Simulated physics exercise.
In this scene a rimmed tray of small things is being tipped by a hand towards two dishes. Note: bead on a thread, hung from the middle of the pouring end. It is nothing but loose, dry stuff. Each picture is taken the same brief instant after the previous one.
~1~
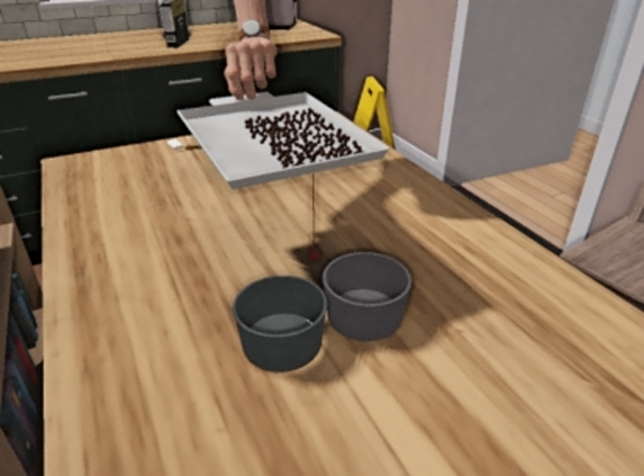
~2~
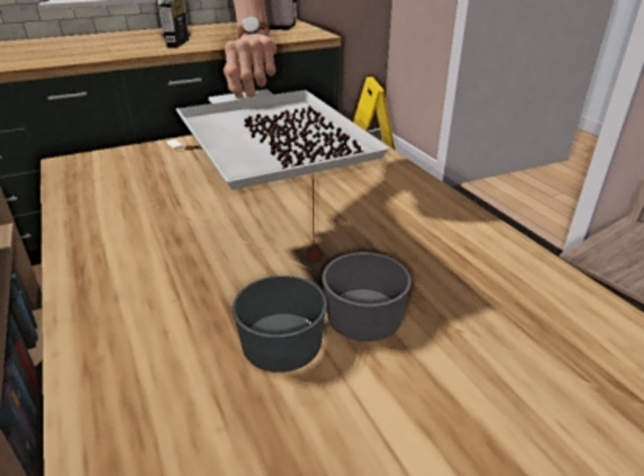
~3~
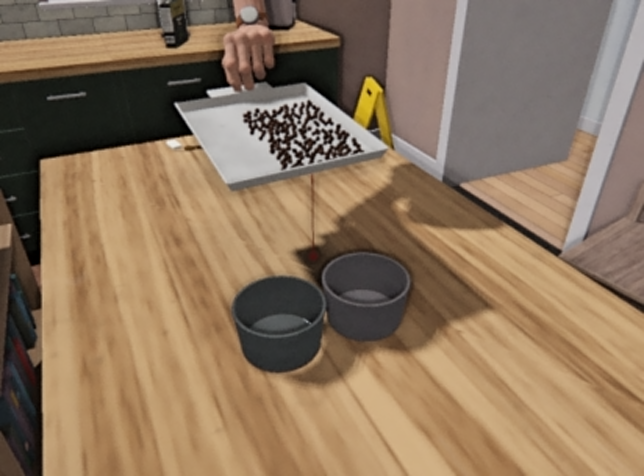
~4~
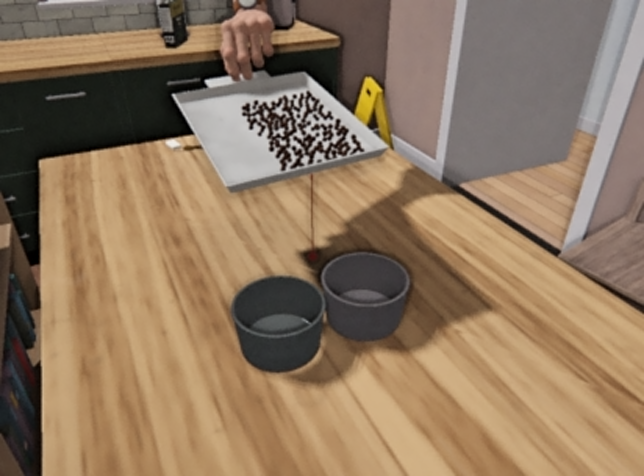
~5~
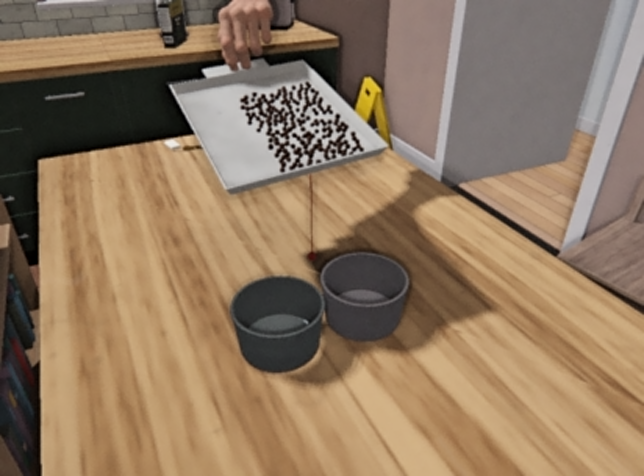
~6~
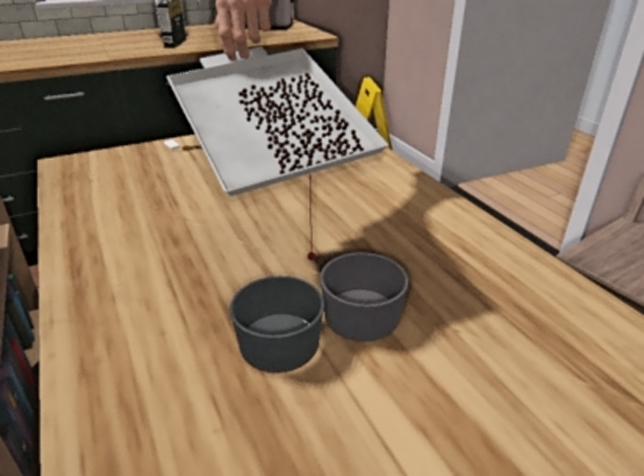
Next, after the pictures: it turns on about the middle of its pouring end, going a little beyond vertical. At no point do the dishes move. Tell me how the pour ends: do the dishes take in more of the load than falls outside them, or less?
They take in more than falls outside.
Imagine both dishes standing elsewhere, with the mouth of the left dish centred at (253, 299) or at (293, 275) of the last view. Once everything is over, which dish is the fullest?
First try, the one on the left; second try, the one on the left.
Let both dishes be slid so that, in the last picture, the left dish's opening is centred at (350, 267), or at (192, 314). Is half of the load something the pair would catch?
At place one not up to half; at place two in excess of half.
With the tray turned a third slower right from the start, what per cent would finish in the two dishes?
Estimate: Around 80%.
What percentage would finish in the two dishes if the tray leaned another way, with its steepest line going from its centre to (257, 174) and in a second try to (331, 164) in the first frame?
Lab note: Try one about 50 %, try two about 70 %.
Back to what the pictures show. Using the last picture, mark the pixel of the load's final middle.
About (276, 341).
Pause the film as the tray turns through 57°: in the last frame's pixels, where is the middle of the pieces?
Centre estimate: (282, 176).
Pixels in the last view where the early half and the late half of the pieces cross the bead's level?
Roughly at (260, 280) first, and then at (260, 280).
Soon, tray tipped steeply; most on the tray; a small part in the left dish; a stray few outside both; a small part in the air.
A while on, tray tipped right over; a stray few on the tray; about two thirds in the left dish; a small part in the right dish; a small part outside both; a small part in the air.
Towards the end, tray tipped past a quarter turn; most in the left dish; a small part in the right dish; about a quarter outside both.
Finally, tray tipped past a quarter turn; most in the left dish; a small part in the right dish; about a quarter outside both.
